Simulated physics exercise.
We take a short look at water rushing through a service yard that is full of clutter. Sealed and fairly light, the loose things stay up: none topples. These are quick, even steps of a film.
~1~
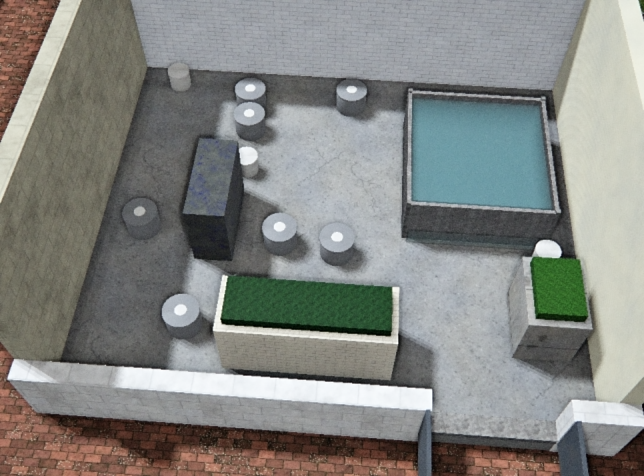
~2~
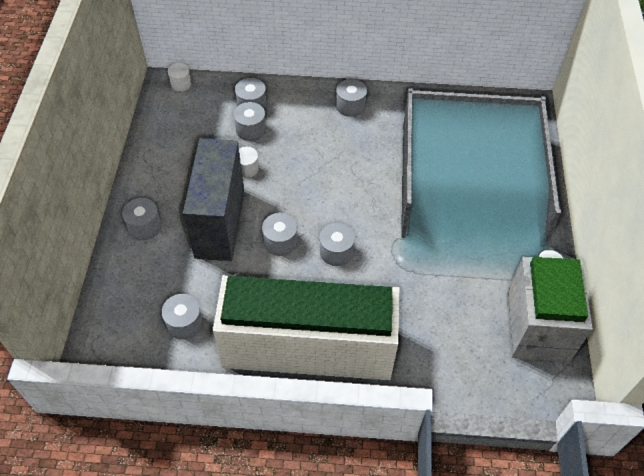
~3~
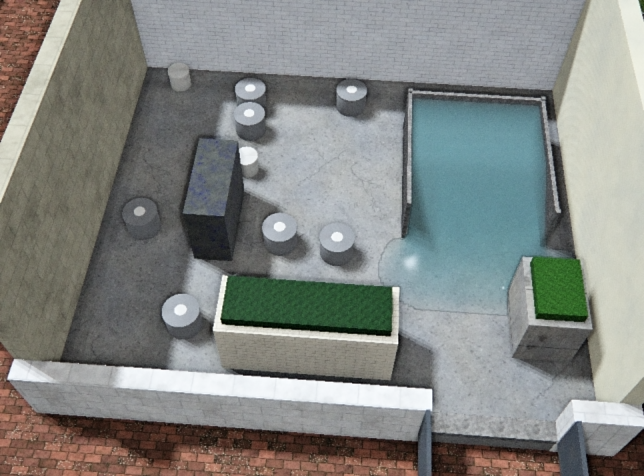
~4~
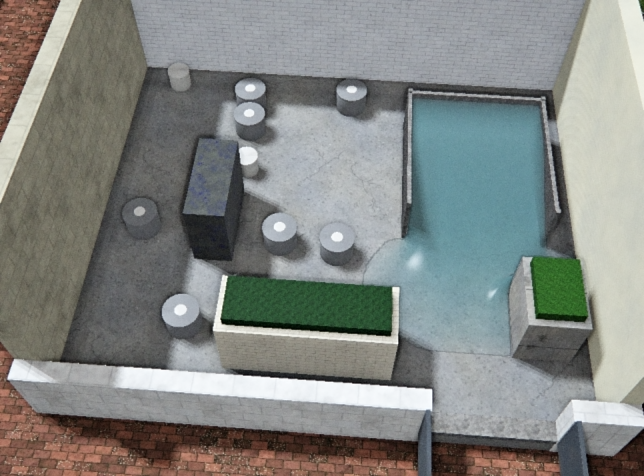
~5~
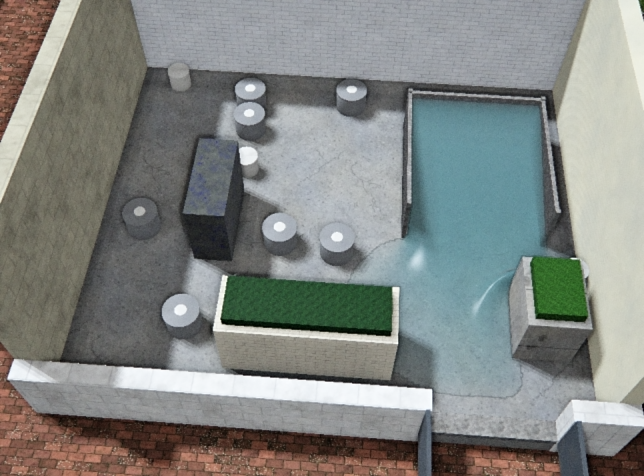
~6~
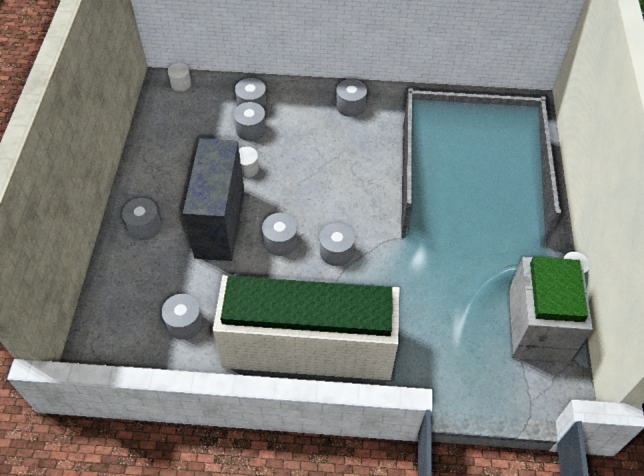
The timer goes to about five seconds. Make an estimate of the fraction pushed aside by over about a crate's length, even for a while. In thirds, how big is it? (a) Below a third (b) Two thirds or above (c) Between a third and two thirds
(a) Below a third.
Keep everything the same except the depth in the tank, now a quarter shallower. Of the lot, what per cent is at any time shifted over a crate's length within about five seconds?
Something like 10 percent.
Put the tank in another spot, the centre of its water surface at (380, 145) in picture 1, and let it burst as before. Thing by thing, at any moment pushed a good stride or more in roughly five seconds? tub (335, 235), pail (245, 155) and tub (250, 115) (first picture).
Far enough, Far enough, Not far.
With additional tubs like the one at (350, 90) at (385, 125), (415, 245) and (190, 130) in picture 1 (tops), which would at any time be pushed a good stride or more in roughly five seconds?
Twin one: Barely shifts; twin two: Slides well clear; twin three: Barely shifts.
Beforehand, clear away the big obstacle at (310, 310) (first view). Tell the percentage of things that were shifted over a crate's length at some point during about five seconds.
30 in a hundred.
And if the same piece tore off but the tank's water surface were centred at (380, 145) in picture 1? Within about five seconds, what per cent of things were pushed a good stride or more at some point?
Estimate: Around 50 per cent of them.
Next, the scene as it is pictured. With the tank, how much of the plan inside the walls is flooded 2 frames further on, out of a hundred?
My answer would be close to 30 per cent.
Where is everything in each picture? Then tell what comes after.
In the first frame, a pail at (548, 250), on the bottom; a tub at (181, 310) rests on the ground; 0 of 10 have shifted.
In the second frame, a pail at (551, 261) rests on the ground, close to its start; a tub at (181, 310), on the bottom; 1 of 10 have shifted.
In the third frame, a pail is out of sight; a tub at (181, 310) rests on the ground; 1 of 10 have shifted.
In the fourth frame, a pail is out of sight; a tub at (181, 310), on the bottom; 1 of 10 have shifted.
In the fifth frame, a pail at (576, 269) floats, a stride from its start; a tub at (181, 310) rests on the ground; 1 of 10 have shifted.
In the sixth frame, a pail at (577, 263), afloat, a stride from its start; a tub at (181, 310), on the bottom; 1 of 10 have shifted.
A moment on, 0 of 10 are well off their spots; 1 afloat.
Next, 1 of 10 are well off their spots; 1 afloat.
Later, 1 of 10 are well off their spots; 0 afloat.
In the end, 1 of 10 are well off their spots, and 1 have been at some point; 0 afloat.
